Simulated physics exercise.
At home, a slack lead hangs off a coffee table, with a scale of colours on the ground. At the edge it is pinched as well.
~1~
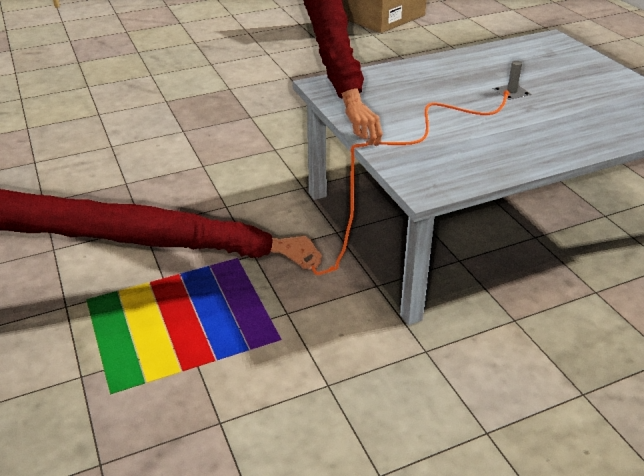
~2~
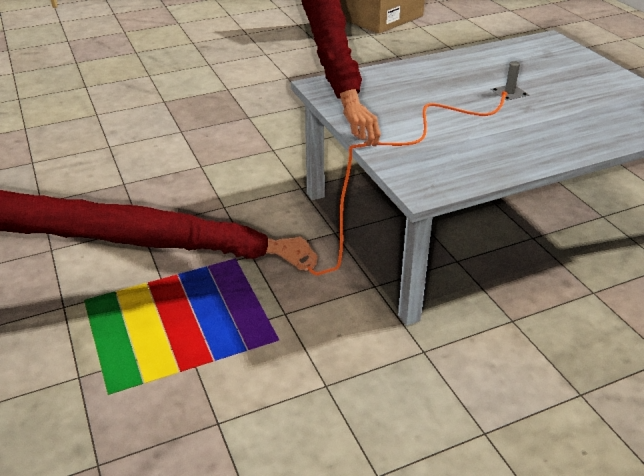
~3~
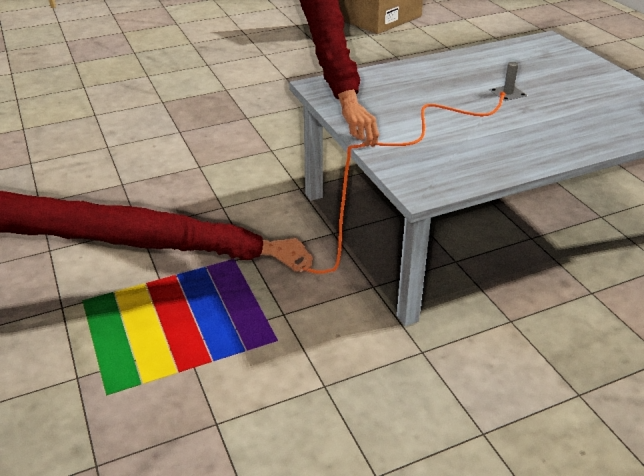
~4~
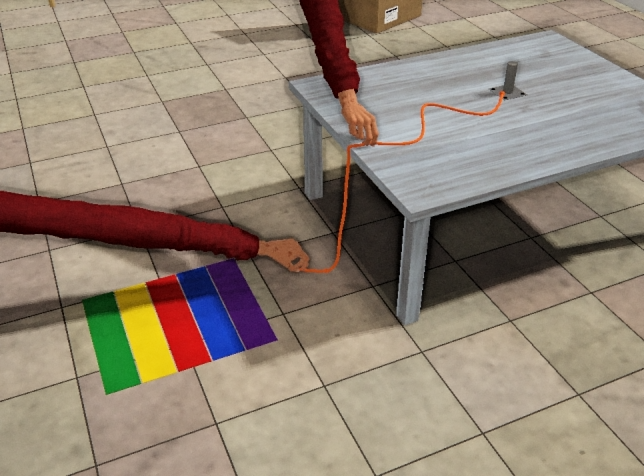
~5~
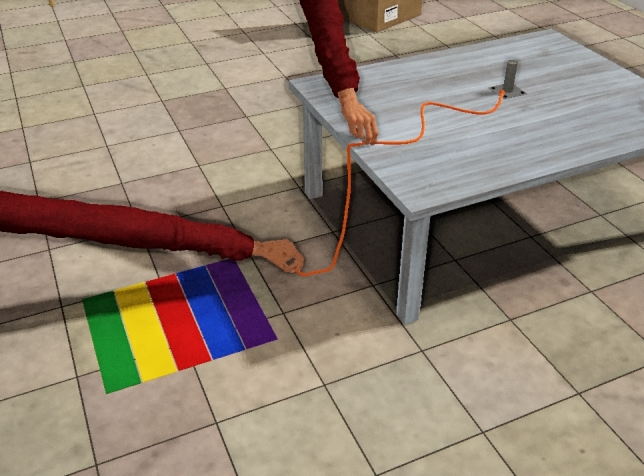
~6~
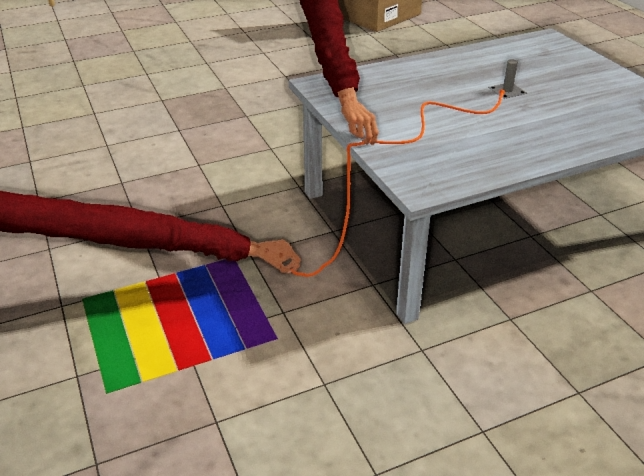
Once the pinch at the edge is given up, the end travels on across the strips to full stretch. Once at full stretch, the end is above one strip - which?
The end stops over the yellow strip.
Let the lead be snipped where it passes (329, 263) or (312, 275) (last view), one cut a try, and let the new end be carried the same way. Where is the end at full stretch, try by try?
The pixels are close to (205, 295) for the first and (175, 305) for the second.
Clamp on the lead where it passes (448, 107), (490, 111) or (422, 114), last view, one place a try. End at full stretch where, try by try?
For the three tries you'd see (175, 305), (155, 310) and (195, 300).
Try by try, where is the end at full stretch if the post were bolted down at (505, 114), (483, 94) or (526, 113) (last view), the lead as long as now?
Going through the tries, you get (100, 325), then (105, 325), then (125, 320).
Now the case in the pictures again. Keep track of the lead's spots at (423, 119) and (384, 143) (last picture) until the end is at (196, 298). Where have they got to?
One lands at (390, 131), the other at (340, 170).
Soon after, end near (196, 298); over blue.
Then, end near (161, 308); over red.
At full stretch, end near (141, 314); over yellow. The end stops over the yellow strip.
